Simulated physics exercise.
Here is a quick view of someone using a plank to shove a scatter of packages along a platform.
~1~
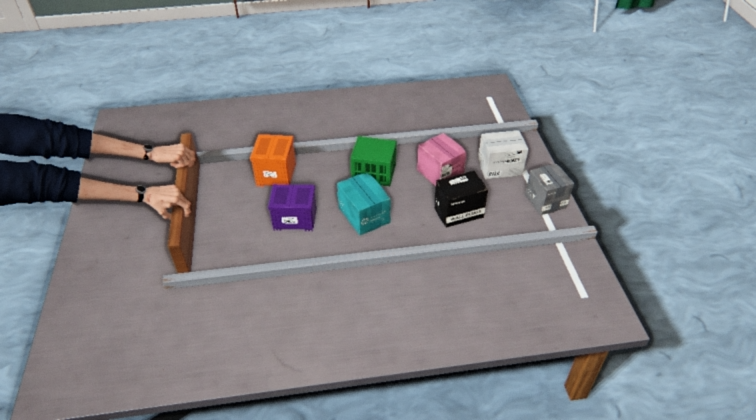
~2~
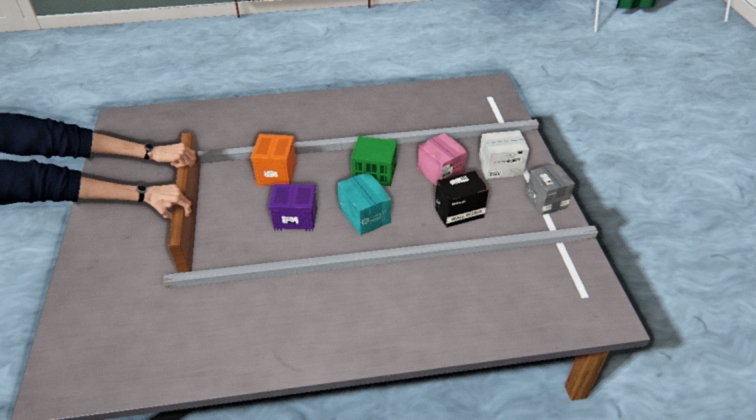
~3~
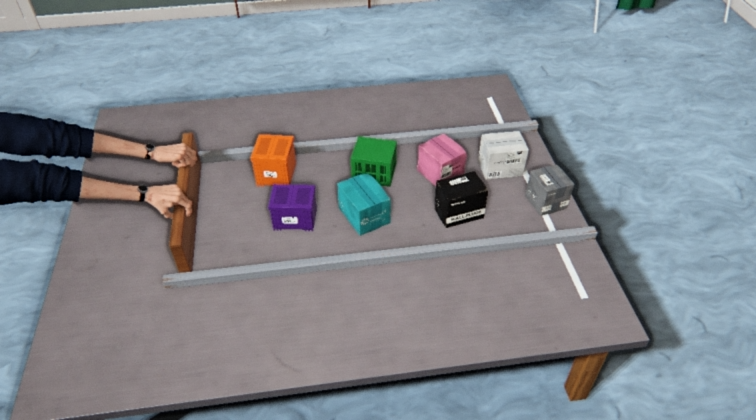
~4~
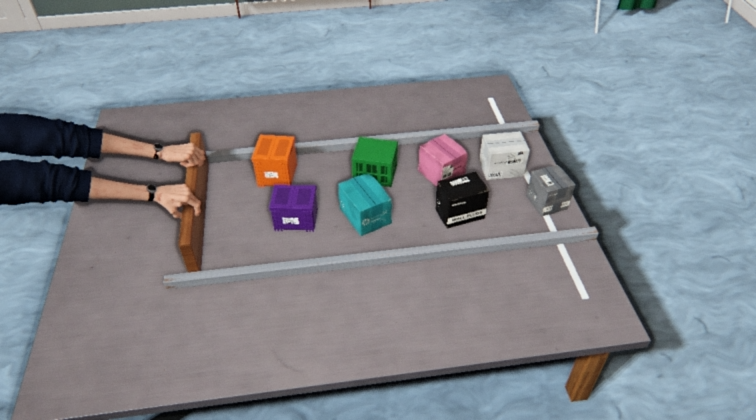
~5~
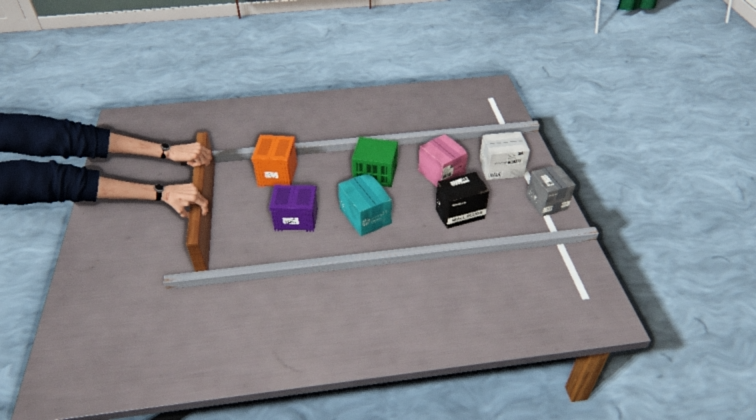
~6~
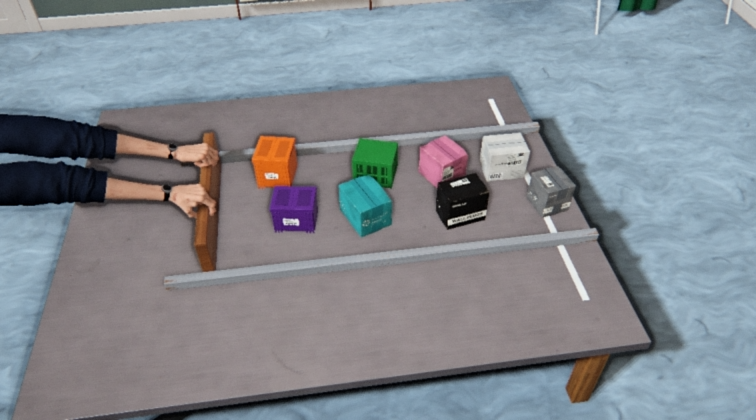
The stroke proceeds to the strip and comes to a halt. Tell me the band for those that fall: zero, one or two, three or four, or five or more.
It is going to spill five or more of them.
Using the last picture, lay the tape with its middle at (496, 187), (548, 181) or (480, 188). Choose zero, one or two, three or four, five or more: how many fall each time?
Going through the places as listed, I'd say three or four, then more than four, then either three or four.
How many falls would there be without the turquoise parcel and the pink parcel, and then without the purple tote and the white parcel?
In order, the numbers are 3 and 4.
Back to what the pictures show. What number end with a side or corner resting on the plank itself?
The count in contact is 2.
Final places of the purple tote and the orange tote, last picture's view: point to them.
I'd put one at around (557, 180) and the other at around (534, 136).
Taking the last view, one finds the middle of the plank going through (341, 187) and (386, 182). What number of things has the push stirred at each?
Respectively 4 and 7.
A little later, none off yet; grey parcel at rest near (550, 192); white parcel at rest near (504, 157); black parcel at rest near (462, 201).
Next, none off yet; grey parcel at rest near (550, 192); white parcel shifted a little near (515, 156); black parcel shifted about its own width near (499, 201).
Later still, two off so far; grey parcel dropping near (605, 251); white parcel dropping near (587, 205); black parcel shifted well along near (579, 194).
When it is over, the number that fall off is five or more; down, turquoise parcel, green crate, pink parcel, black parcel, white parcel and grey parcel.
